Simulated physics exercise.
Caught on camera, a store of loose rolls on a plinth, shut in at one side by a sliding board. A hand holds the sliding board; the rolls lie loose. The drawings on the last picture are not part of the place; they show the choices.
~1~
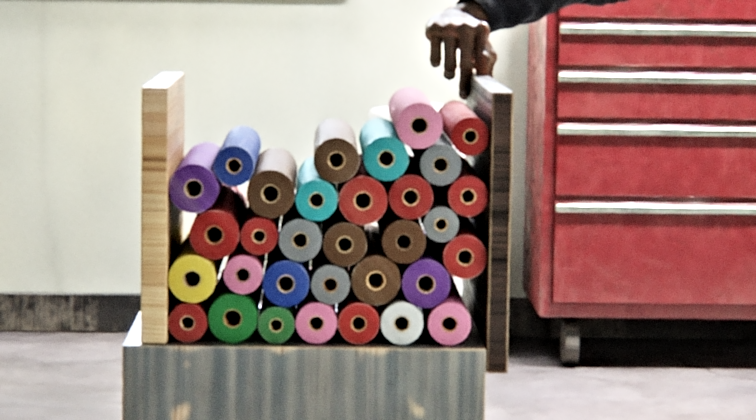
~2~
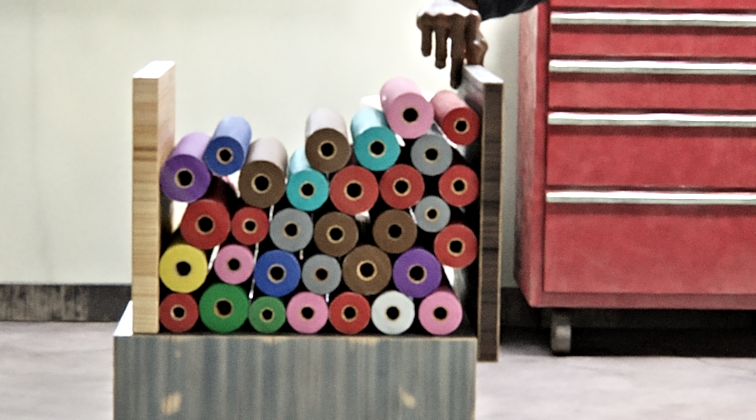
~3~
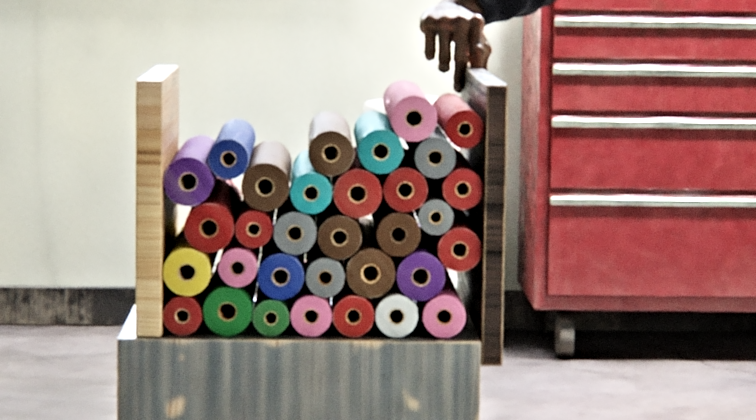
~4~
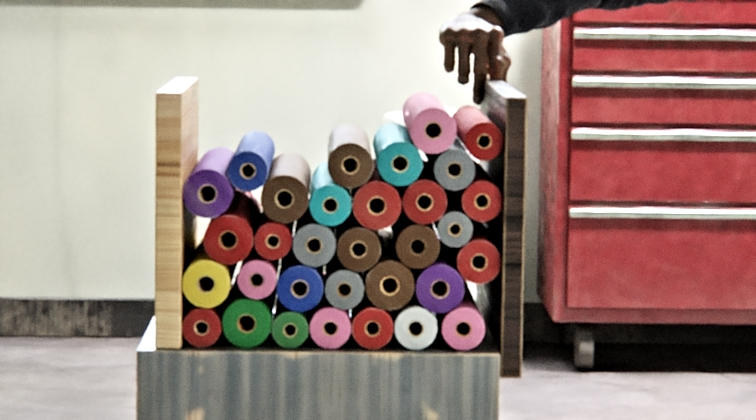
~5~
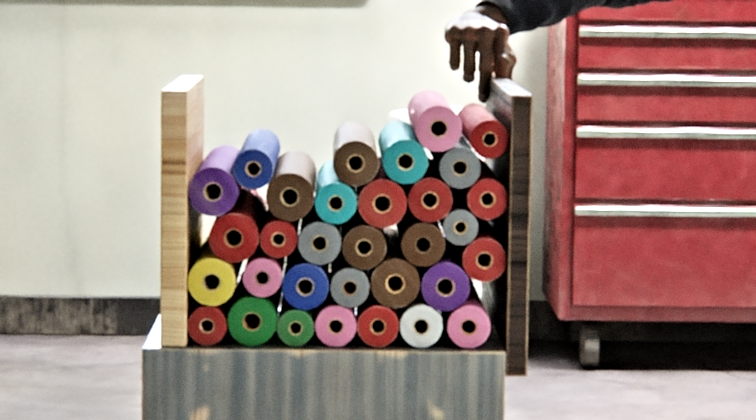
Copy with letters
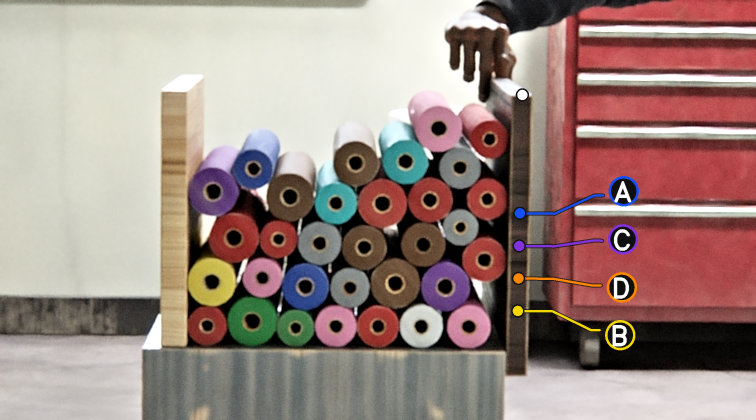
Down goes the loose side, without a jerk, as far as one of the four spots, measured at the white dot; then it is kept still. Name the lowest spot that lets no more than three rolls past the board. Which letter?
The lowest mark that will do is C.
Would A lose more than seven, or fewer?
It loses fewer than seven.
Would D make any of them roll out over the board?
At D: Yes.
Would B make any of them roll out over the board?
Yes.
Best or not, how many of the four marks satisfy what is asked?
The number is two.
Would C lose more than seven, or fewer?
At C, fewer than seven.
On the marked copy, A at (520, 213); B at (518, 311); C at (520, 246); D at (519, 279); the white dot at (523, 95).
With C. Early on, top of the board (509, 165).
Further on, top of the board (508, 243).
At the end, top of the board (508, 245), one out over the board.
As for the rest, A one out over the board; B more than three out over the board; D four out over the board.
